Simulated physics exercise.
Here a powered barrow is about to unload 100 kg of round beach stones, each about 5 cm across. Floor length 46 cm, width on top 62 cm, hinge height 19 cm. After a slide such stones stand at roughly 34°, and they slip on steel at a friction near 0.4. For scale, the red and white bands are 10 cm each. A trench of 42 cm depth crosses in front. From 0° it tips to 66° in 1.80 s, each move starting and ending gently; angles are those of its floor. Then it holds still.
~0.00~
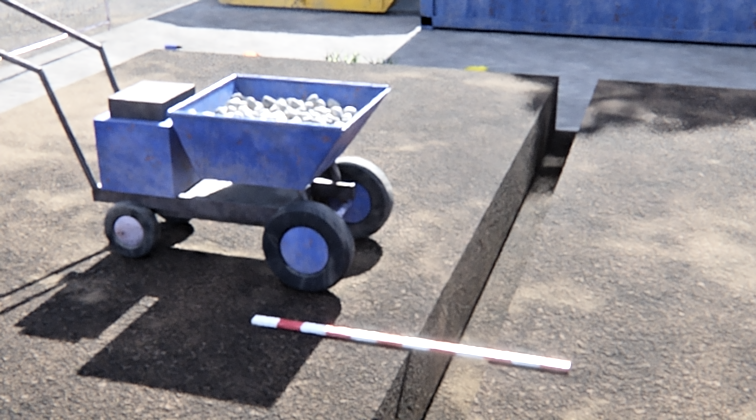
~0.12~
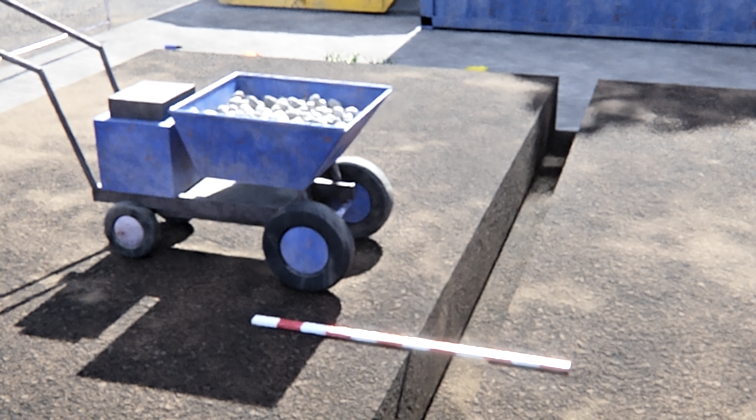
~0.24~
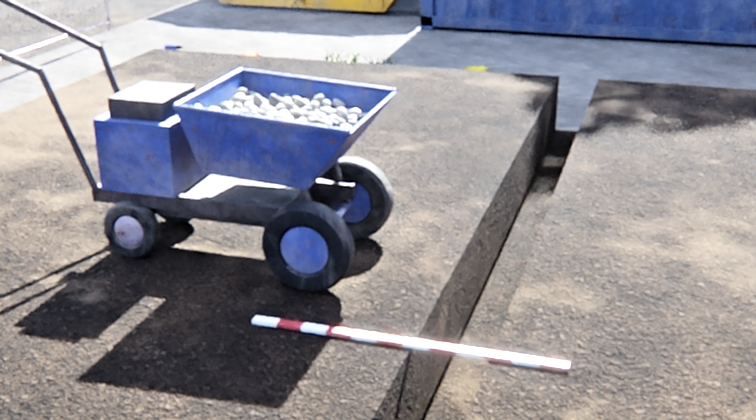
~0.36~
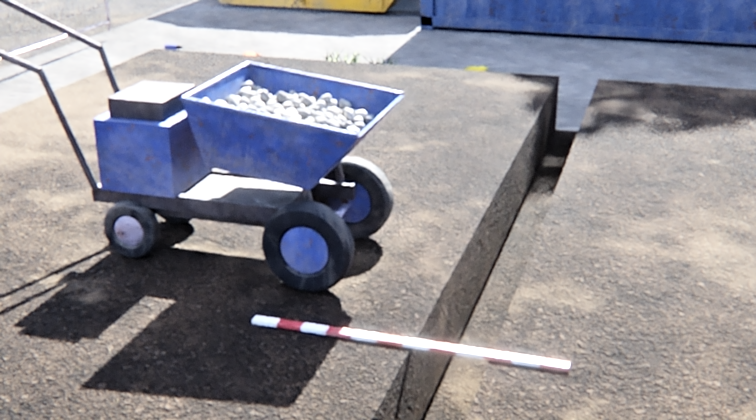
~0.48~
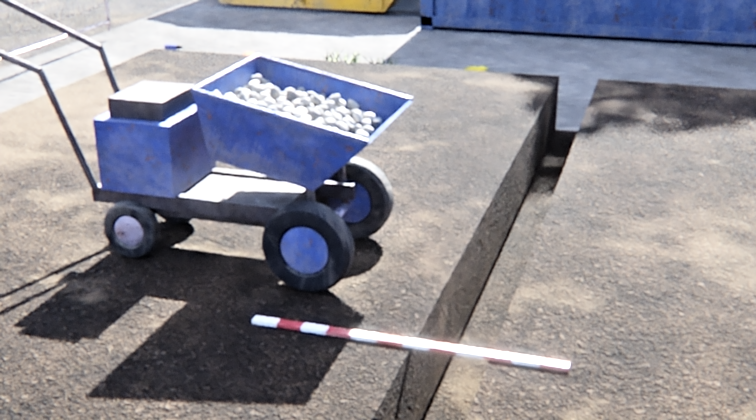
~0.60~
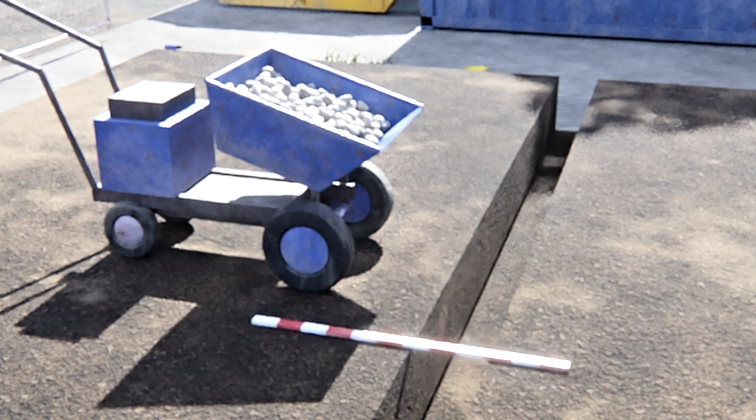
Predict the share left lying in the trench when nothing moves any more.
Some 91 per cent of it.
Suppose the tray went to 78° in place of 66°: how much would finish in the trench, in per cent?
In that case some 90 per cent.
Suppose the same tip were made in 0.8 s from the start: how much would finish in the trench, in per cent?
Then about 70 per cent.
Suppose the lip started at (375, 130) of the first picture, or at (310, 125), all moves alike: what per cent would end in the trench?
First some 60, then 95 per cent.
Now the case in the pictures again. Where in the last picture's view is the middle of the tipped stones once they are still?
Their middle is at about (486, 348).
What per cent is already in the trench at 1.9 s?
About 35 per cent by then.
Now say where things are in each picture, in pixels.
In the first frame, the tray is at 0°, its lip at (343, 129); the top of the load is at (289, 107).
In the second frame, lip at (345, 130), floor tilted 1°, highest stones at (285, 105); the stones move at 0.1 m/s on average.
In the third frame, lip at (350, 132), floor tilted 3°, highest stones at (277, 102); the stones move at 0.2 m/s on average.
In the fourth frame, lip at (358, 136), floor tilted 7°, highest stones at (272, 98); the stones move at 0.3 m/s on average.
In the fifth frame, the tray is at 12°, its lip at (368, 143); the top of the load is at (257, 90); the stones move at 0.3 m/s on average.
In the sixth frame, the tray is at 17°, its lip at (380, 151); the top of the load is at (266, 81); the stones move at 0.4 m/s on average.
After 1.4 s the floor is at 56°; 99 % in the tray, 1 % in the trench; the foremost stones are at (454, 211).
After 1.9 s the floor is at 66°; 63 % in the tray, 33 % in the trench, 4 % past the trench; the foremost stones are at (566, 278).
After 2.2 s the floor is at 66°; 37 % in the tray, 55 % in the trench, 9 % past the trench; the foremost stones are at (619, 291).
After 4.2 s the floor is at 66°; 0 % in the tray, 91 % in the trench, 9 % past the trench; the foremost stones are at (640, 292).
